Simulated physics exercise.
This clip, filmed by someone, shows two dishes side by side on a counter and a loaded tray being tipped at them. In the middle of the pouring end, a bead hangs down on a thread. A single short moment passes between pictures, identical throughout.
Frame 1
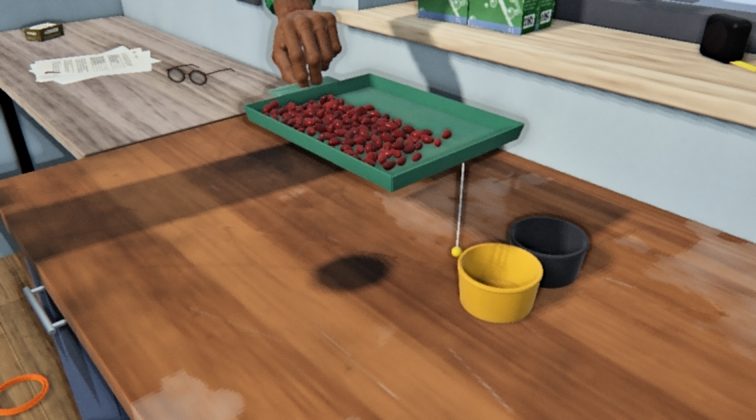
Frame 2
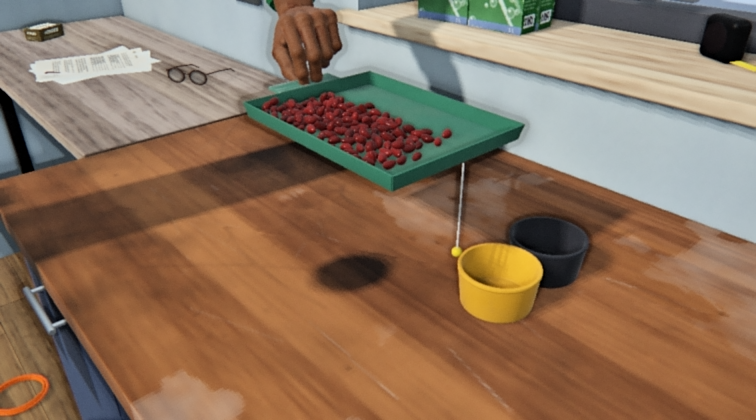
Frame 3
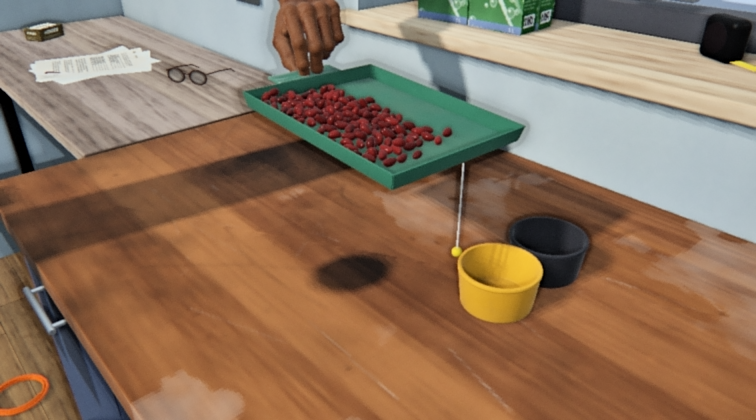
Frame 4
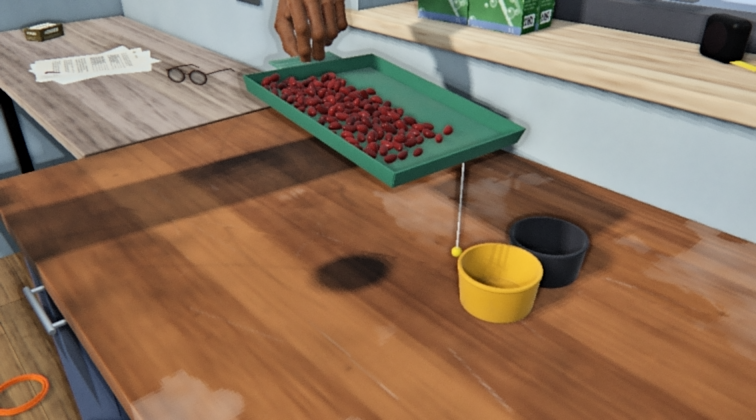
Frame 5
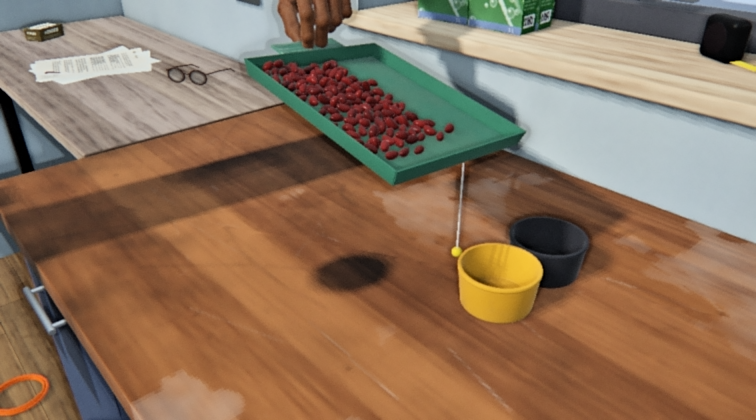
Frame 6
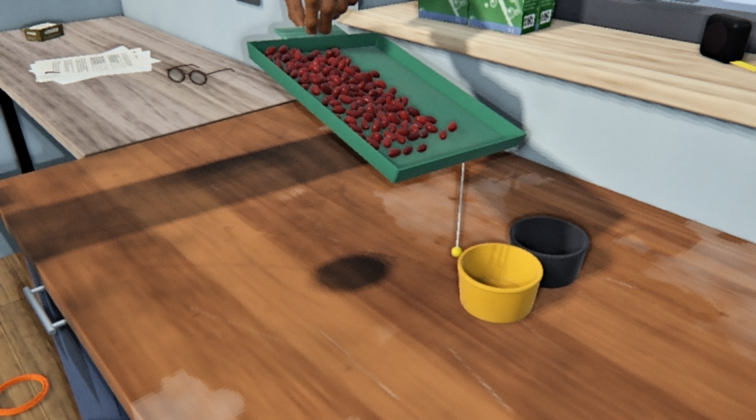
A brown wooden counter stands beside a paler table against a light blue wall, seen from above at an angle by a still camera. A hand grips the far left of a green tray of dark red beans, a yellow bead hanging on a thread near a yellow dish and a black one. The hand gradually raises the tray's back, slightly twisting it toward its right corner.
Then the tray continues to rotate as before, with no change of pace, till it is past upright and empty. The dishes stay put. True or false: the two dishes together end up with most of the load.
True.
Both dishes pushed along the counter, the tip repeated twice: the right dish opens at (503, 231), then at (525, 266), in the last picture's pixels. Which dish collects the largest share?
The first try: Right. The second: Right.
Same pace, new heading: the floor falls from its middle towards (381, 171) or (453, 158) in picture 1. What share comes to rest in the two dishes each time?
In order, 0 in a hundred and 40 in a hundred.
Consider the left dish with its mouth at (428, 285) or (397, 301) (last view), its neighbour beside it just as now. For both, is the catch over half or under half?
Together the dishes get less than a half first, then less than a half.
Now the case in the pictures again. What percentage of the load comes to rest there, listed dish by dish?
The left dish has 40 per cent, the right dish has 30.
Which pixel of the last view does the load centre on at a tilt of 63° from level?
Somewhere about pixel (472, 117).
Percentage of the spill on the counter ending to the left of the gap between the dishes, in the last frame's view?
60 %, near enough.
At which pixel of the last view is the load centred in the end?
(512, 284).
Soon after the last picture, tray tipped steeply; nearly all on the tray; a stray few in the left dish; a stray few in the right dish; a stray few in the air.
A little later, tray tipped past a quarter turn; about half on the tray; a small part in the left dish; a small part in the right dish; a stray few outside both; about a third in the air.
Later still, tray tipped past a quarter turn; about half in the left dish; about a quarter in the right dish; about a third outside both.
At rest, tray tipped past a quarter turn; about half in the left dish; about a quarter in the right dish; about a third outside both.
